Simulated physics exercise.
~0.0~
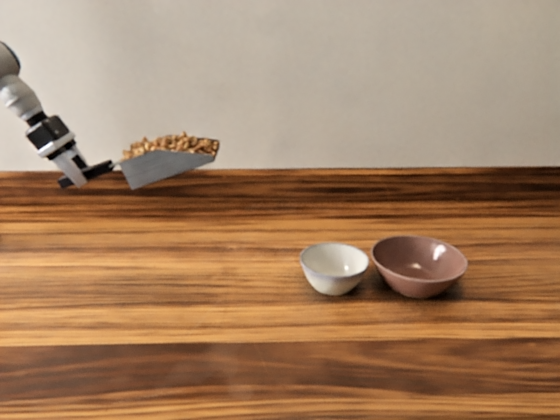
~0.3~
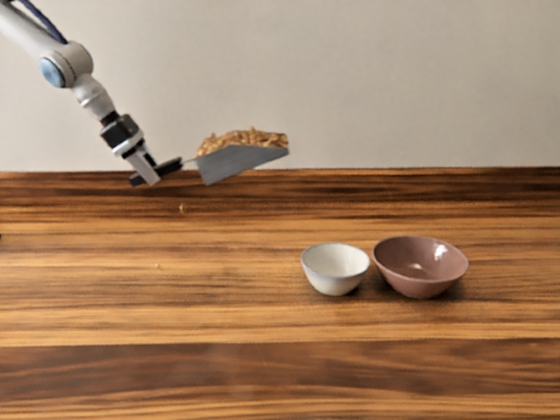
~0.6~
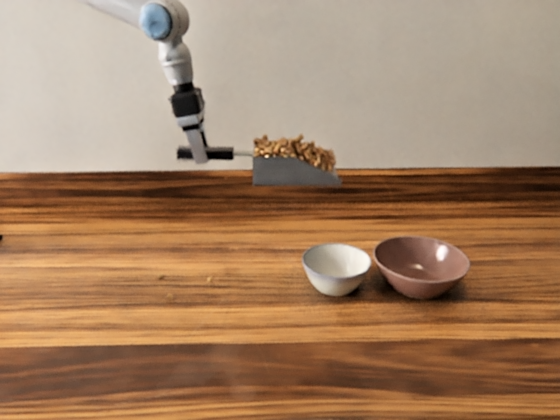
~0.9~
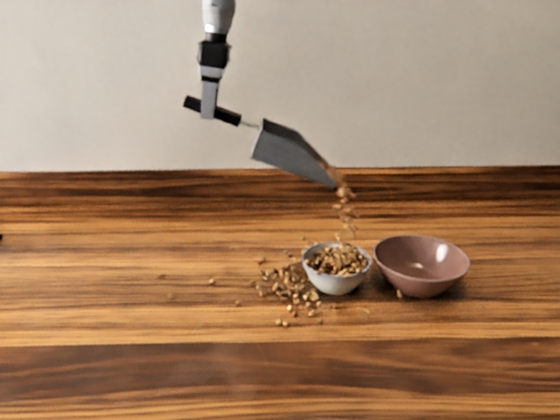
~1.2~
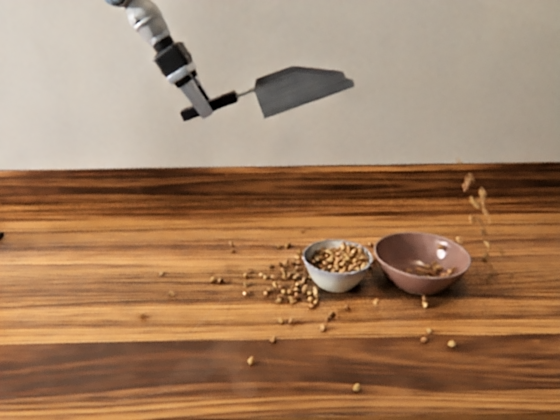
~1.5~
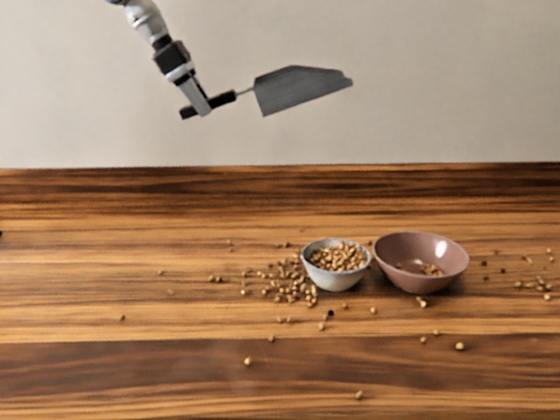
A robot arm at the upper left holds a grey metal scoop heaped with tan beans above a striped wooden table against a pale wall, seen from the front and slightly above. A small white bowl and a larger dusky pink bowl stand side by side right of centre. The arm carries the scoop rightward, then tips it forward, pouring beans into and around the white bowl. It swings the scoop back up, flinging some beans toward the right. Finally the empty scoop hangs still, the white bowl full, a few beans in the pink one and others scattered across the table.
